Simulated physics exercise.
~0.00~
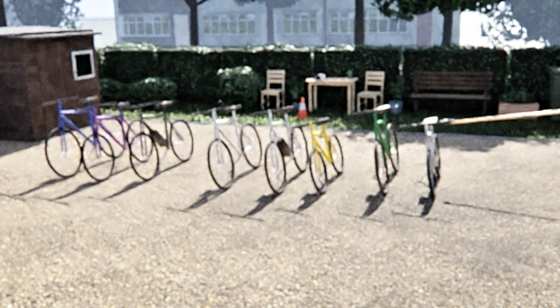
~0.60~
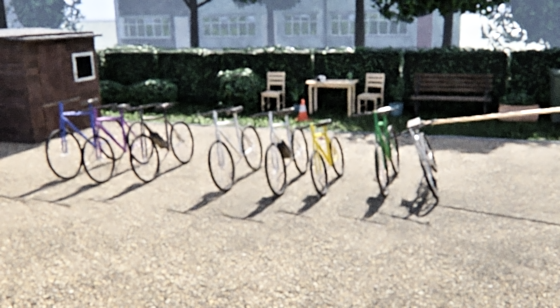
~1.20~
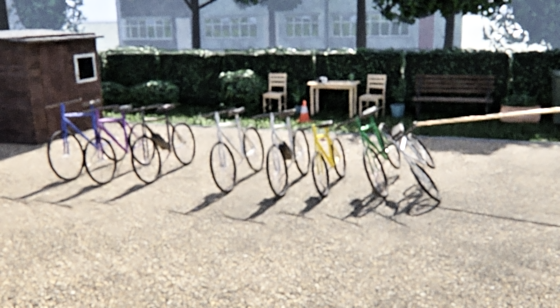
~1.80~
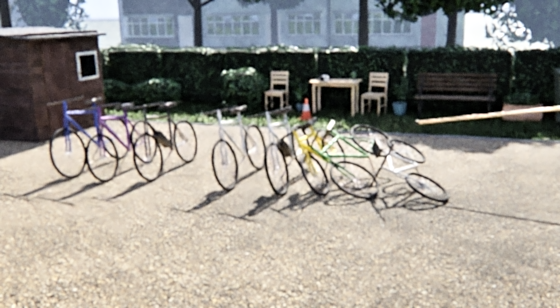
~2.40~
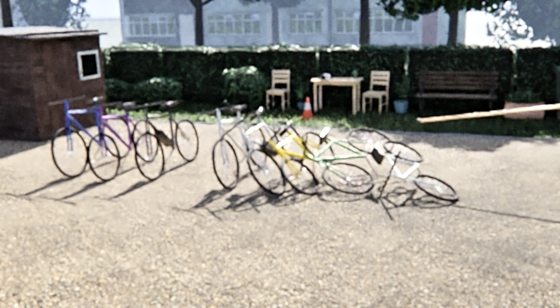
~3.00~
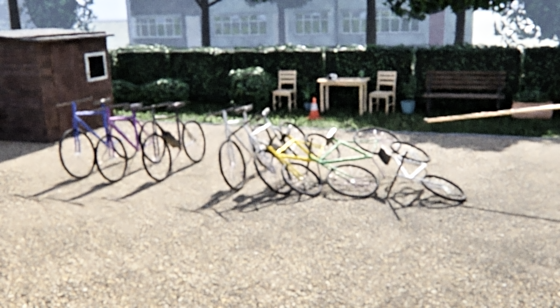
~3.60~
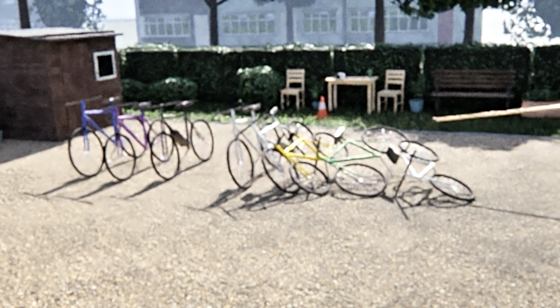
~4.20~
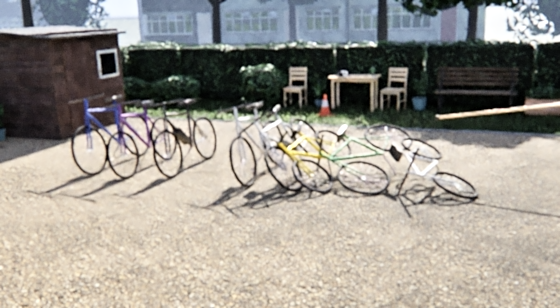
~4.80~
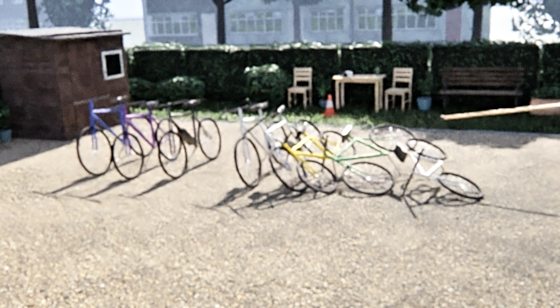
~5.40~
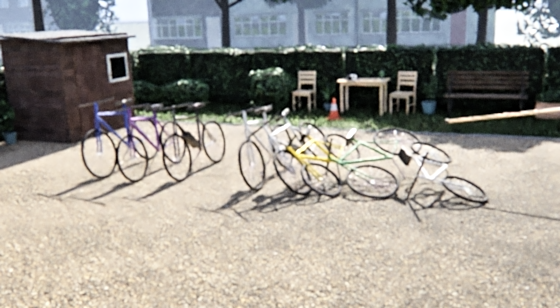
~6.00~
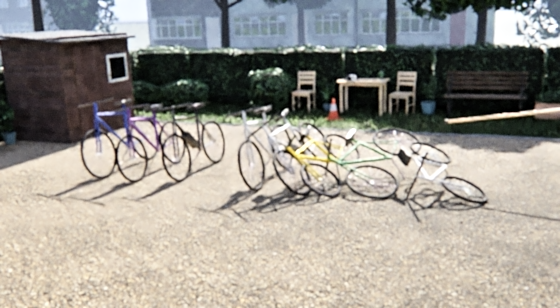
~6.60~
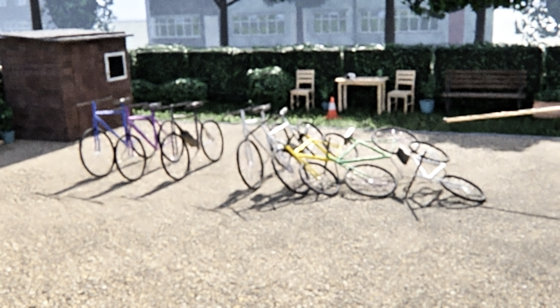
Bicycles topple leftward from the right end of a row, leaving the blue one standing.
